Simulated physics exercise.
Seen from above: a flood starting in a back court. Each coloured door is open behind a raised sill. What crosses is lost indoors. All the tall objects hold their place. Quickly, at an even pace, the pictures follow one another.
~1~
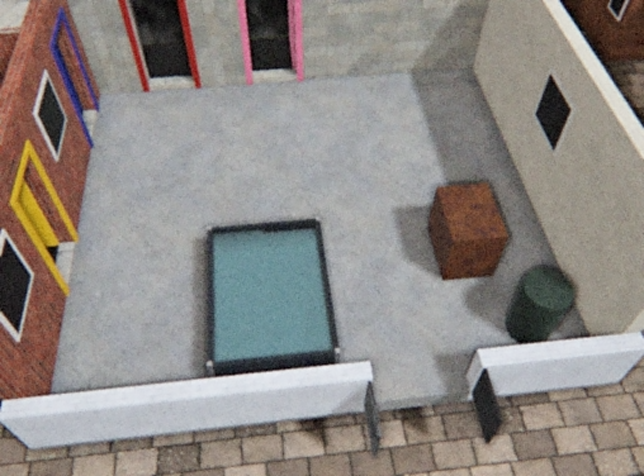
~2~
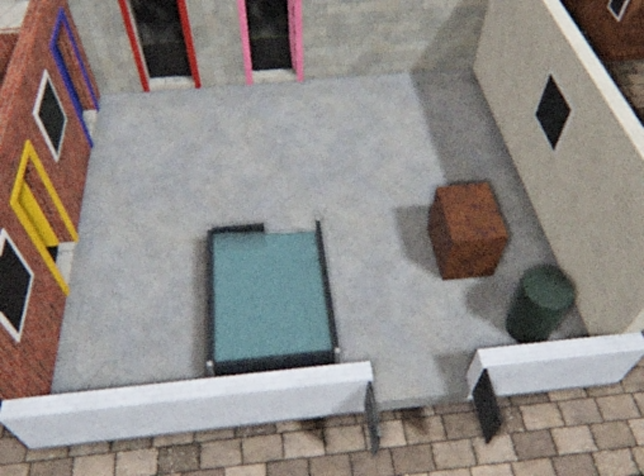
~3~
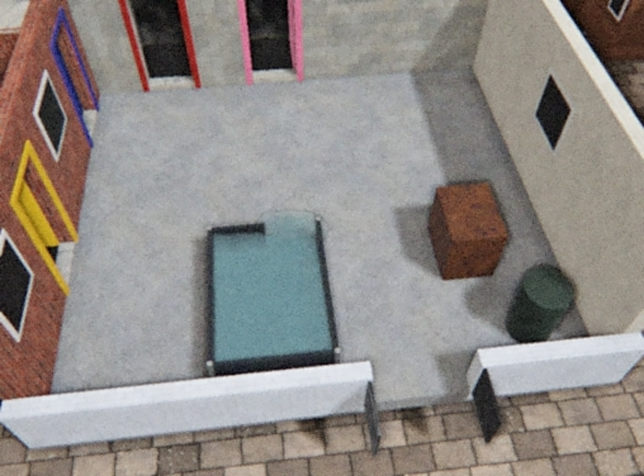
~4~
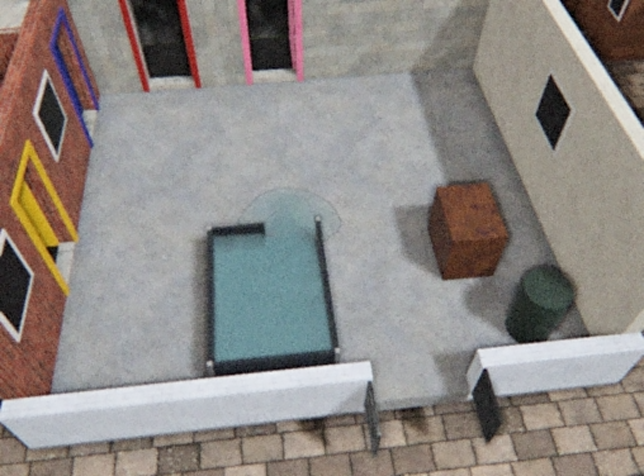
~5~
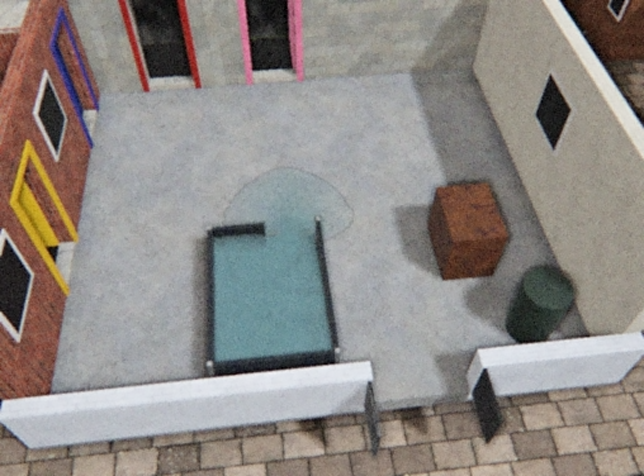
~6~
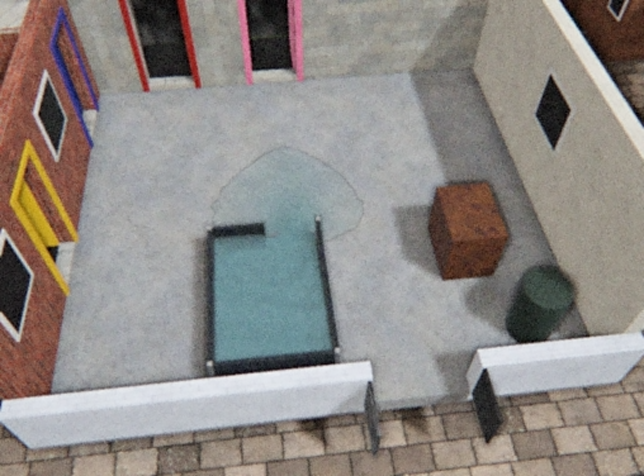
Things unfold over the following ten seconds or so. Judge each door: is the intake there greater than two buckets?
Pink door, not greater; yellow door, not greater; blue door, not greater; red door, not greater.
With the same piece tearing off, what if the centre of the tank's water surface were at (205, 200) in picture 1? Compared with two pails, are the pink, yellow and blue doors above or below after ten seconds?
Pink: Crosses the threshold, yellow: Falls short, blue: Crosses the threshold.
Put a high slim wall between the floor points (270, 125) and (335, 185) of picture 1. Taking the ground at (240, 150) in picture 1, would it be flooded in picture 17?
At that place: Wet.
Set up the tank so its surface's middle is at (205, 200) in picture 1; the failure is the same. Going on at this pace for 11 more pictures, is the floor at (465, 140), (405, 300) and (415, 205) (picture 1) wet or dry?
In that order: Not reached, not reached, not reached.
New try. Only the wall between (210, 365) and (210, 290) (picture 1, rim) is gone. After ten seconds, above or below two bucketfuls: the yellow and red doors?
Well, the yellow one is swamped, while the red one is safe.
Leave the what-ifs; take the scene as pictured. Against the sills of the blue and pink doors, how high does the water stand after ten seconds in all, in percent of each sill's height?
Near 80 and 30 per cent, in that order.
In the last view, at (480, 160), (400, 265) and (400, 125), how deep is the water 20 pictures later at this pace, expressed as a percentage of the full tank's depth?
Around 2, 0 and 4 %.
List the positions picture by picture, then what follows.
The first frame shows the tank at (269, 289) is whole and still.
In the second frame, the front is at a hidden place, out from the gap on the tank's far side.
In the third frame, water pours out on the tank's far side and has run to (269, 215).
In the fourth frame, water pours out on the tank's far side and has run to (275, 193).
In the fifth frame, the front is at (273, 173), out from the gap on the tank's far side.
In the sixth frame, water pours out on the tank's far side and has run to (287, 151).
A moment on, water covers 20 % of the floor; the pink door not reached, the yellow door not reached, the blue door not reached, the red door not reached.
Next, water covers 35 % of the floor; the pink door wet at the sill, nothing in, the yellow door not reached, the blue door not reached, the red door not reached.
Then, water covers 45 % of the floor; the pink door under two buckets in, the yellow door not reached, the blue door not reached, the red door wet at the sill, nothing in.
Later, water covers 50 % of the floor; the pink door under two buckets in, the yellow door not reached, the blue door under two buckets in, the red door wet at the sill, nothing in.
In the end, water covers 80 % of the floor; the pink door under two buckets in, the yellow door wet at the sill, nothing in, the blue door under two buckets in, the red door wet at the sill, nothing in.
